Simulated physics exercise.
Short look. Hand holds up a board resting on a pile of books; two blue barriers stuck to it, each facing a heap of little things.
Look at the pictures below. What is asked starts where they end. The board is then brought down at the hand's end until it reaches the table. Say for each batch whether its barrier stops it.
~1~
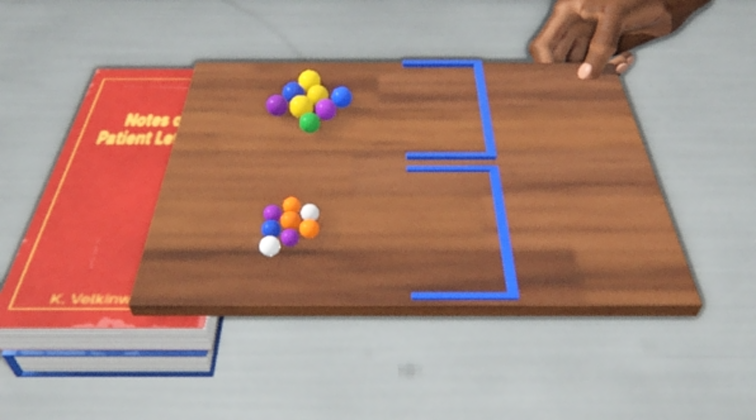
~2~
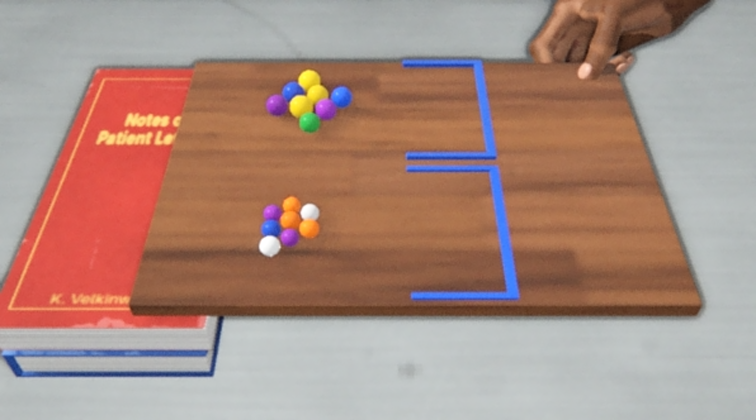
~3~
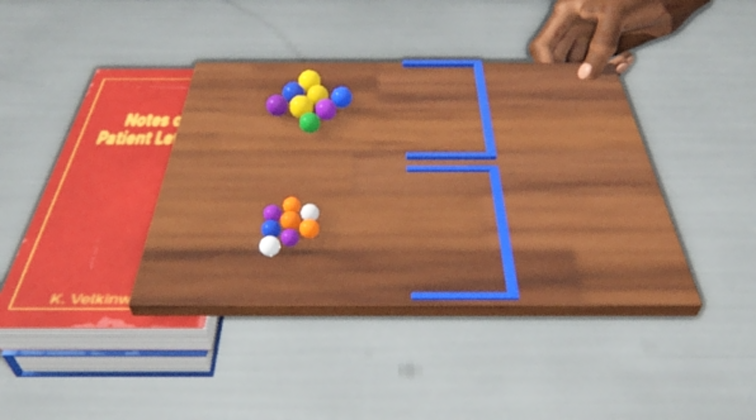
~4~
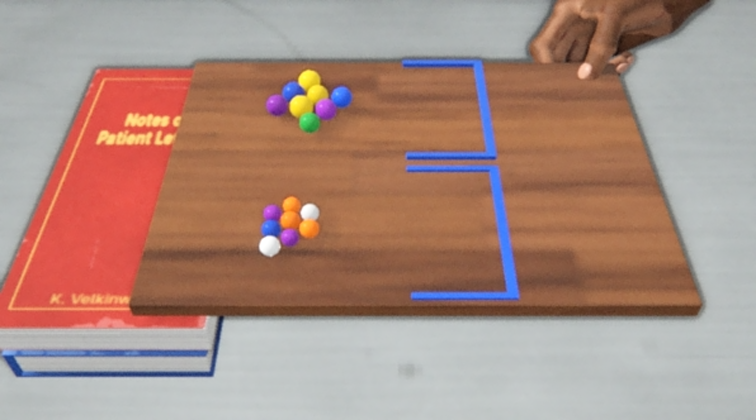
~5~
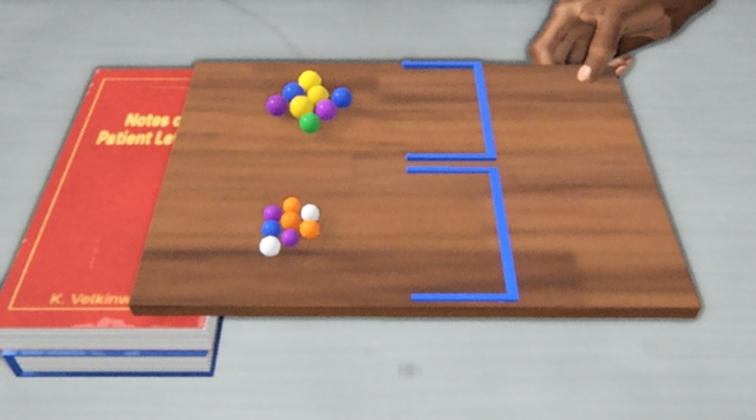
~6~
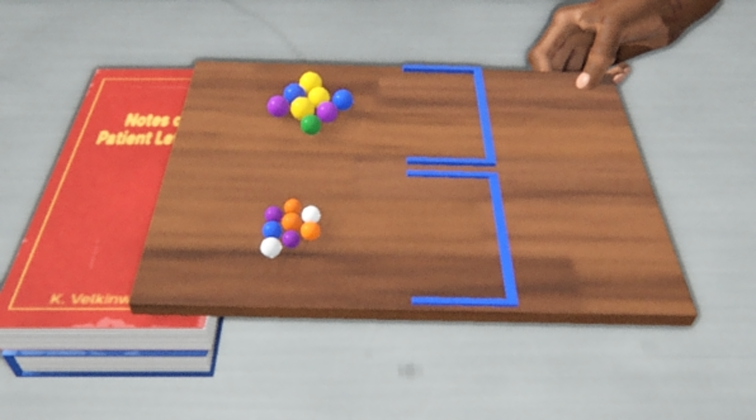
At the end, I expect the nearer batch to end up beyond its barrier; I expect the farther batch to end up beyond its barrier.
Then, 0.23 s past the last view, board sloping at 8°; nearer batch where it was; farther batch on its way down.
Then, 0.48 s past the last view, board resting at 10°; nearer batch on its way down; farther batch on its way down.
Then, 0.77 s past the last view, board resting at 10°; nearer batch all past its bar; farther batch most past its bar.
Finally, board resting at 10°; nearer batch all past its bar; farther batch most past its bar.
